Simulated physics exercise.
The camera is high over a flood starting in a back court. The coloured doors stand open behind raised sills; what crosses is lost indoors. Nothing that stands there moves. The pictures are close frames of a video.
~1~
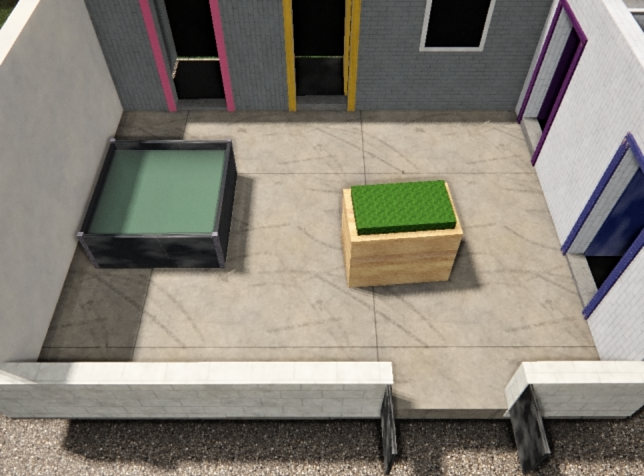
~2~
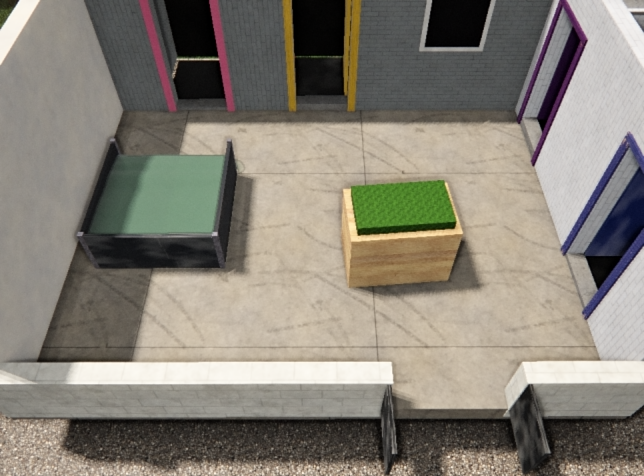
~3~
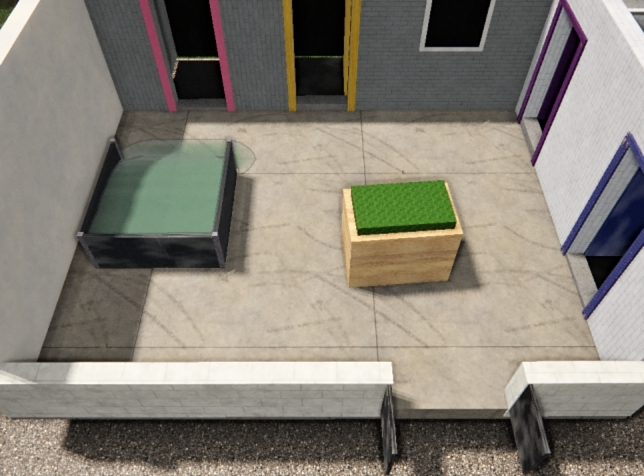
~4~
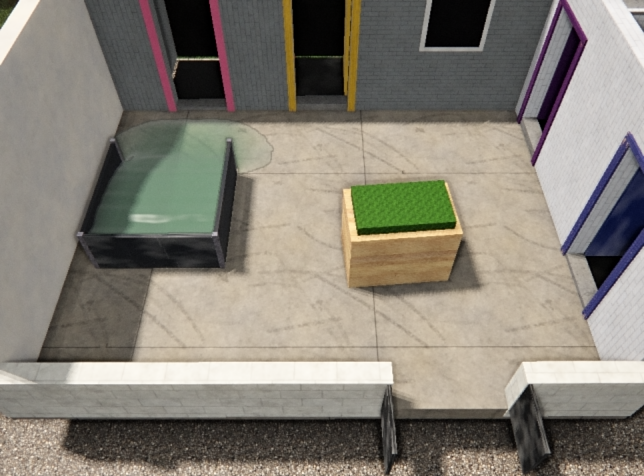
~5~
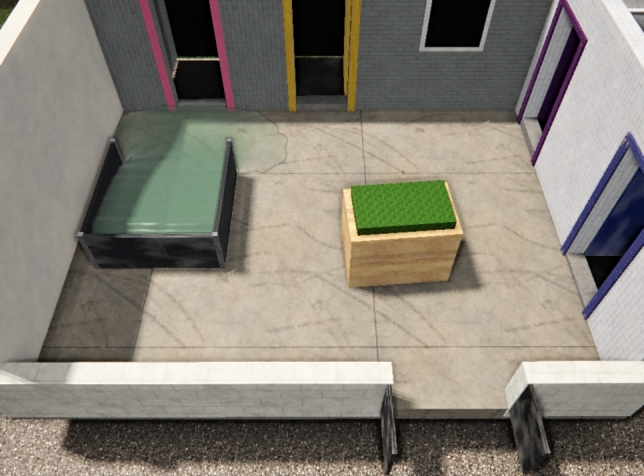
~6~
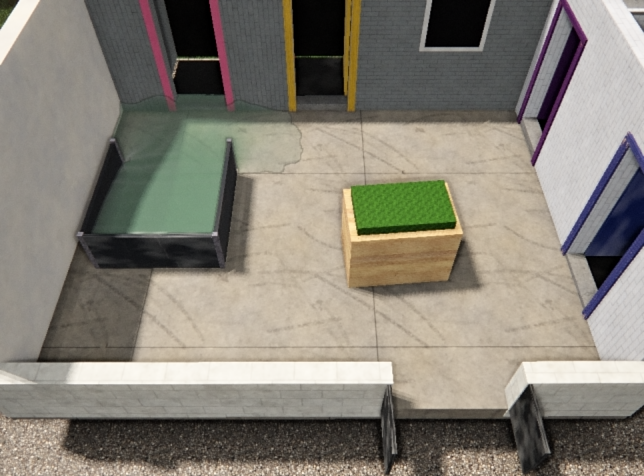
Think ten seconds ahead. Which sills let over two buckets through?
One by one: The blue door stays under that; the yellow door stays under that; the purple door stays under that; the pink door takes more than that.
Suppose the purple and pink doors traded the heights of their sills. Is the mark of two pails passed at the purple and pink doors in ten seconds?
Then: The purple door lets more in, the pink door goes over.
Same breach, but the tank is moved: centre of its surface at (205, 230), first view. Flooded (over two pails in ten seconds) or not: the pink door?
In short: The pink one floods.
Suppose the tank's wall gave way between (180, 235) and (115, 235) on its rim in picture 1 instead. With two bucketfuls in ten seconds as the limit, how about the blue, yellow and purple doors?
One by one: The blue one goes over; the yellow one keeps below it; the purple one lets less in.
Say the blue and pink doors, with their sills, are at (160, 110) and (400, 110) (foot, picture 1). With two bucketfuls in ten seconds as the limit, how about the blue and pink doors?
The blue door takes more, the pink door keeps below it.
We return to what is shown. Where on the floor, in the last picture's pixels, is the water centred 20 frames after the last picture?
Around (231, 163).
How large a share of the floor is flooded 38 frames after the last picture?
Close to 65 %.
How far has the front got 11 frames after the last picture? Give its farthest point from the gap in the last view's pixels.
Roughly at (454, 112).
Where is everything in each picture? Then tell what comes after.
In the first frame, the tank at (162, 189) is whole and still.
In the second frame, the front is at a hidden place, out from the gap on the tank's far side.
In the third frame, water pours out on the tank's far side and has run to a hidden place.
In the fourth frame, water pours out on the tank's far side and has run to (132, 130).
In the fifth frame, the front is at (138, 112), out from the gap on the tank's far side.
In the sixth frame, the front is at (279, 112), out from the gap on the tank's far side.
A moment on, water covers 15 % of the floor; the blue door not reached, the yellow door wet at the sill, nothing in, the purple door not reached, the pink door far over two buckets in.
Next, water covers 25 % of the floor; the blue door not reached, the yellow door wet at the sill, nothing in, the purple door not reached, the pink door far over two buckets in.
Then, water covers 45 % of the floor; the blue door not reached, the yellow door wet at the sill, nothing in, the purple door wet at the sill, nothing in, the pink door far over two buckets in.
Later, water covers 65 % of the floor; the blue door wet at the sill, nothing in, the yellow door wet at the sill, nothing in, the purple door wet at the sill, nothing in, the pink door far over two buckets in.
In the end, water covers 85 % of the floor; the blue door wet at the sill, nothing in, the yellow door wet at the sill, nothing in, the purple door wet at the sill, nothing in, the pink door far over two buckets in.
